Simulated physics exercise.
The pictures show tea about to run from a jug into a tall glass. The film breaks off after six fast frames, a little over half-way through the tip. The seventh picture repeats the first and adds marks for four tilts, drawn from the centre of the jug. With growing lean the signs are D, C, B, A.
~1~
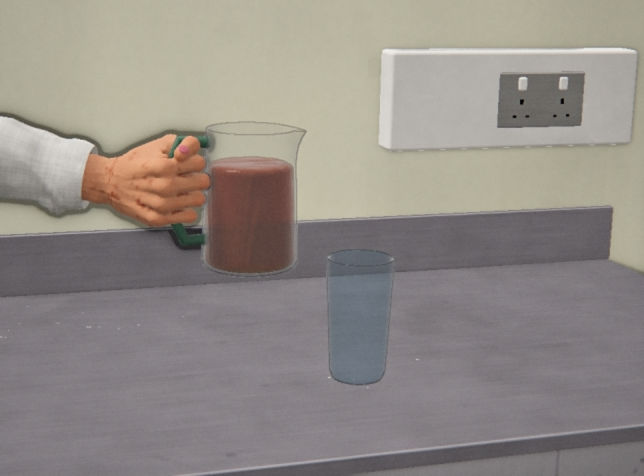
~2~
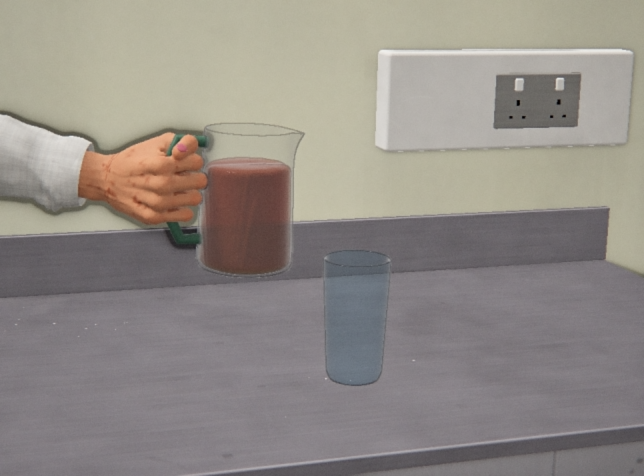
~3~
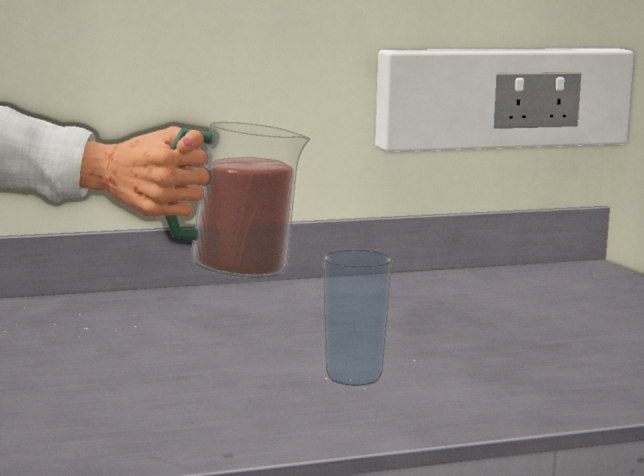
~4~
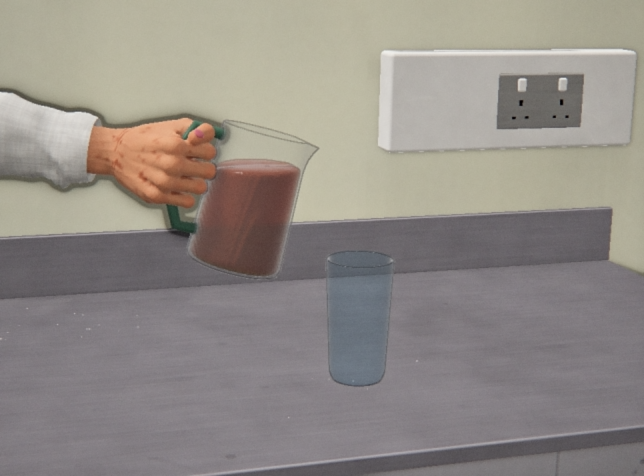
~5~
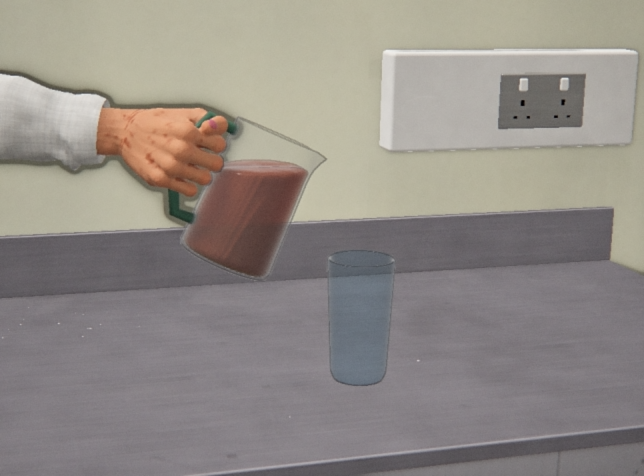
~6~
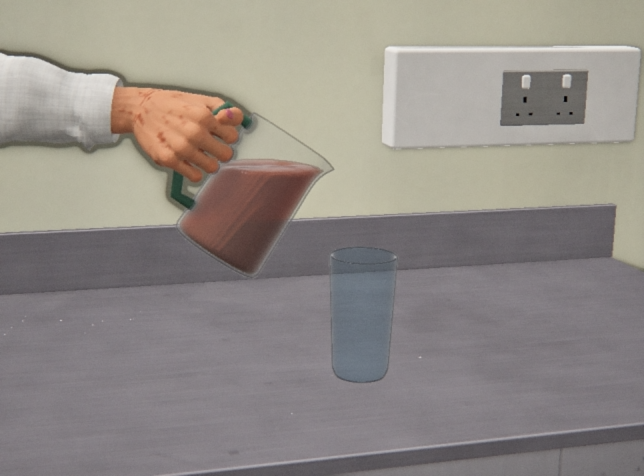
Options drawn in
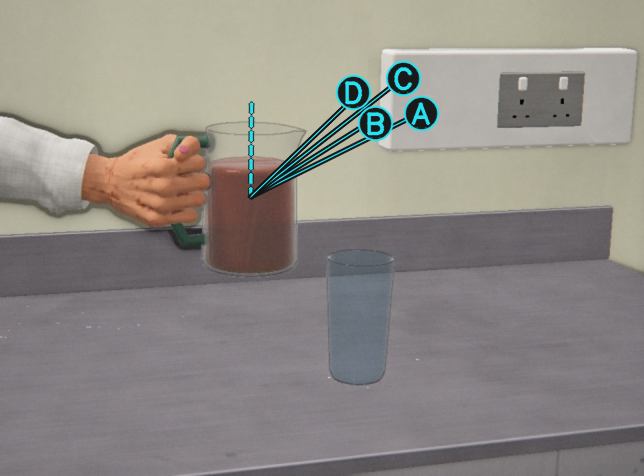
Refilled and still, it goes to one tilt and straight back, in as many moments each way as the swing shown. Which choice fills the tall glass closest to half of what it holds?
The answer is line A.
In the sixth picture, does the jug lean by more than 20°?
Yes.
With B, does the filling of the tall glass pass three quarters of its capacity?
No, it does not.
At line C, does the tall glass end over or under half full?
Under half.
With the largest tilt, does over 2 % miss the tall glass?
No, it does not.
On the marked copy, A at (405, 120); B at (358, 129); C at (389, 88); D at (343, 107).
If A is chosen, the tall glass ends with about 50 % of what it can hold.
If B is chosen, the tall glass ends with about 33 % of what it can hold.
If C is chosen, the tall glass ends with about 21 % of what it can hold.
If D is chosen, the tall glass ends with about 11 % of what it can hold.
